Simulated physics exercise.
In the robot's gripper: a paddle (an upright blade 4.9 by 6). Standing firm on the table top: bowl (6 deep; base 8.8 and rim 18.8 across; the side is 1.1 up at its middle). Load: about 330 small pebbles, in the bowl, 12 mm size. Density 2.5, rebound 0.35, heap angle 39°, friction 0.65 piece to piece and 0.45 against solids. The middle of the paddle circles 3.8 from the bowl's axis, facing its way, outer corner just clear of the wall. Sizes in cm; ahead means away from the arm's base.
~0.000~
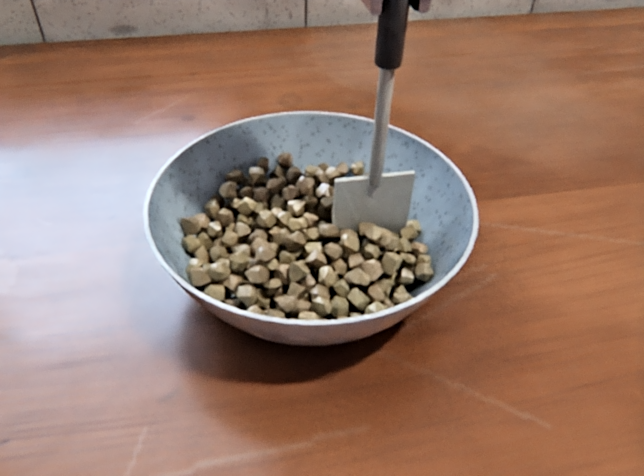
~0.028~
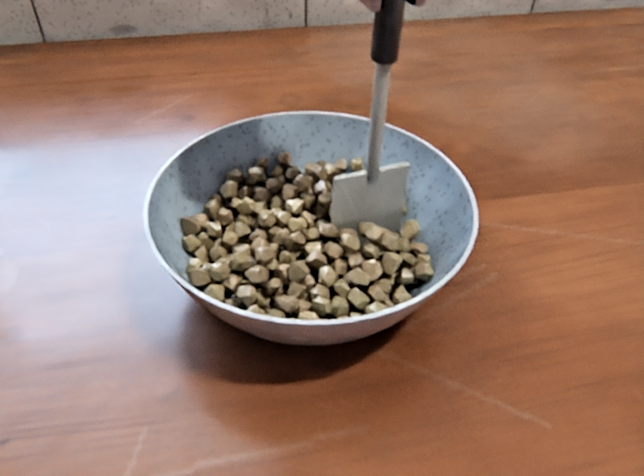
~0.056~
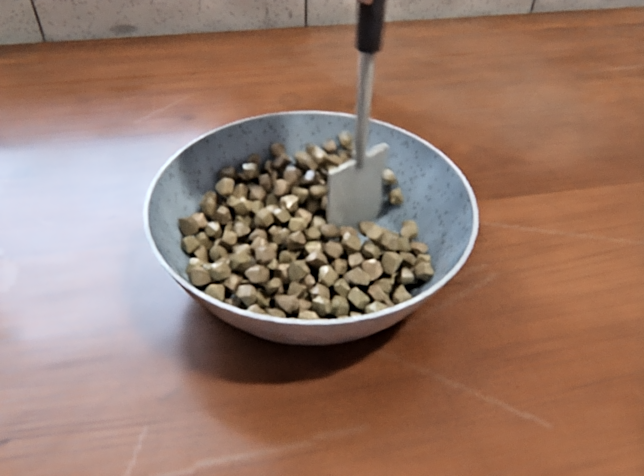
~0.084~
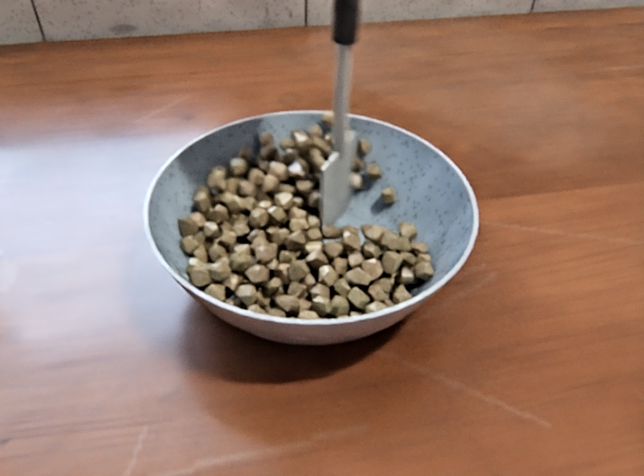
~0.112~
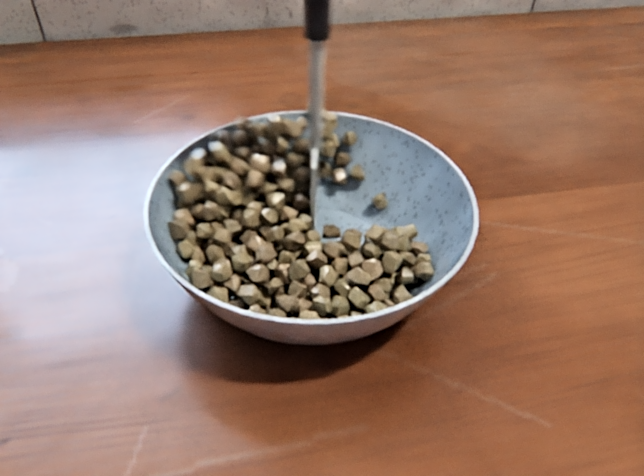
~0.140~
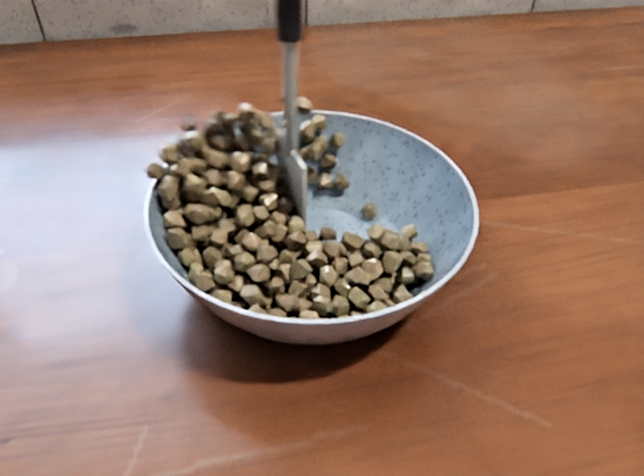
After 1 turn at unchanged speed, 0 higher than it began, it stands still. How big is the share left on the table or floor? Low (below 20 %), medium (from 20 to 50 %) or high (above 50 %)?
A medium share, from 20 to 50 %, ends on the table or floor.
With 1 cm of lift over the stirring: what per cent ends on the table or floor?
About 30 per cent.
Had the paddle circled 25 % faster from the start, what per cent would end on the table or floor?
In that case some 45 per cent.
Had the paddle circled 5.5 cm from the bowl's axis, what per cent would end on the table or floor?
Then about 30 per cent.
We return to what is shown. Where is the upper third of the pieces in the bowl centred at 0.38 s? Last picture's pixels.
Near (417, 238).
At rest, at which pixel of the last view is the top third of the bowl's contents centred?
Around (352, 180).
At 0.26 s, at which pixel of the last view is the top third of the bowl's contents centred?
At about (231, 262).
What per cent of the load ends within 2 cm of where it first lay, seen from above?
Some 5 per cent.
By 0.26 s, 197° round, highest piece 10 above the table; 291 in the bowl, 2 on the table or floor, 40 in flight or on the tool.
By 0.38 s, 295° round, highest piece 10 above the table; 259 in the bowl, 51 on the table or floor, 23 in flight or on the tool.
By 0.63 s, 0° round, highest piece 7 above the table; 224 in the bowl, 108 on the table or floor, 1 in flight or on the tool.
By 1.33 s, 0° round, highest piece 7 above the table; 224 in the bowl, 109 on the table or floor.
Final count, 224 in the bowl, 109 on the table or floor. That is 33 % on the table or floor.
